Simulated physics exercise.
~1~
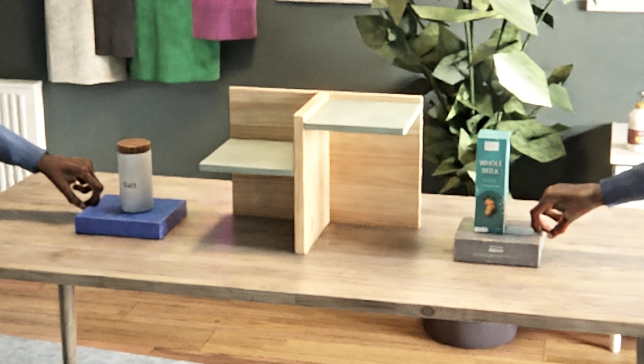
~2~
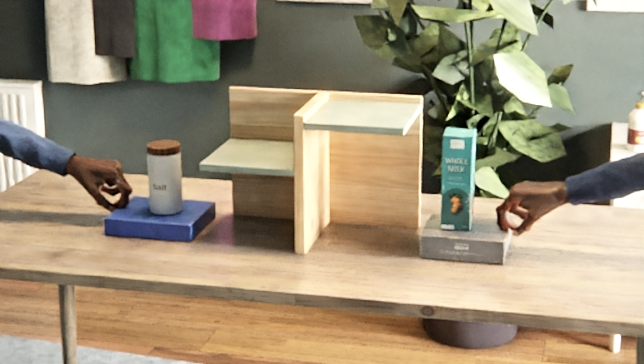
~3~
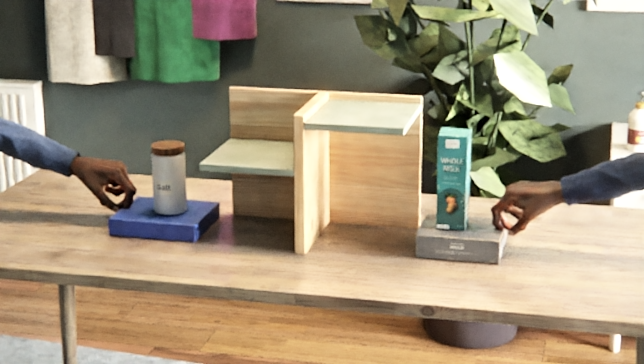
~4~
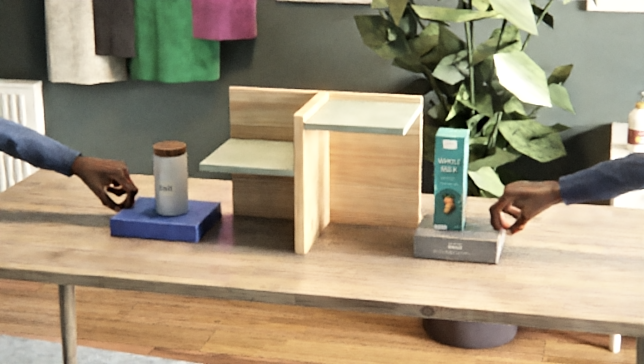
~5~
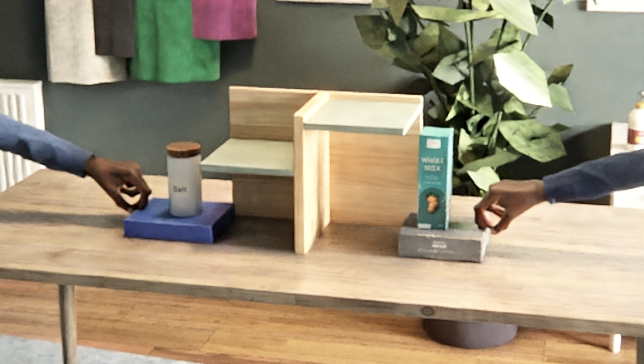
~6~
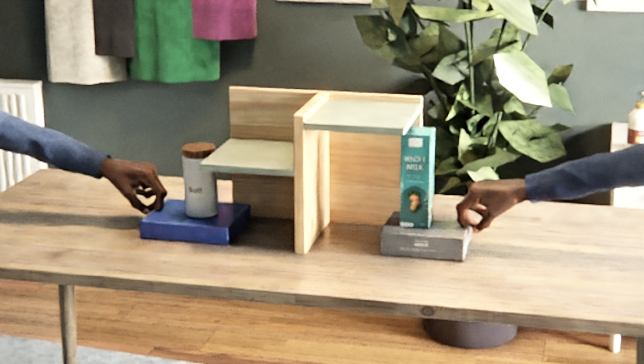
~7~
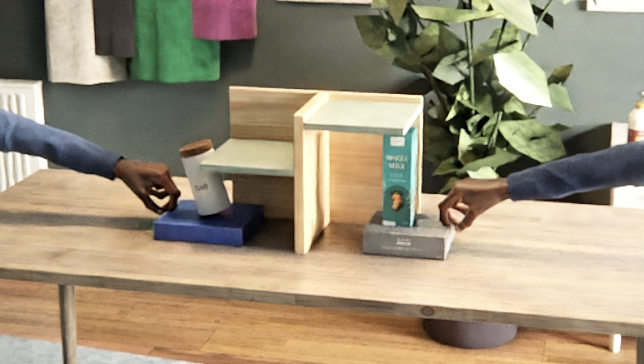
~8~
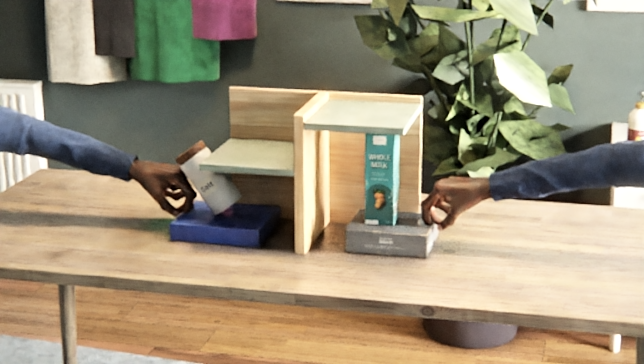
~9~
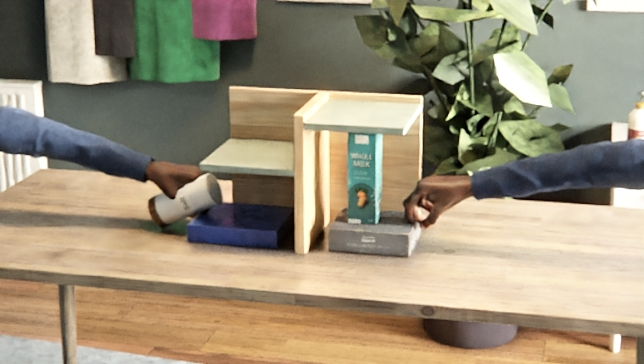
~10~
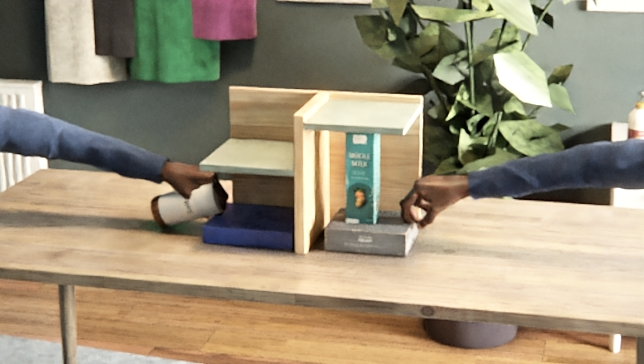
On a wooden table, hands slide a carton under a shelf, but a jar topples.
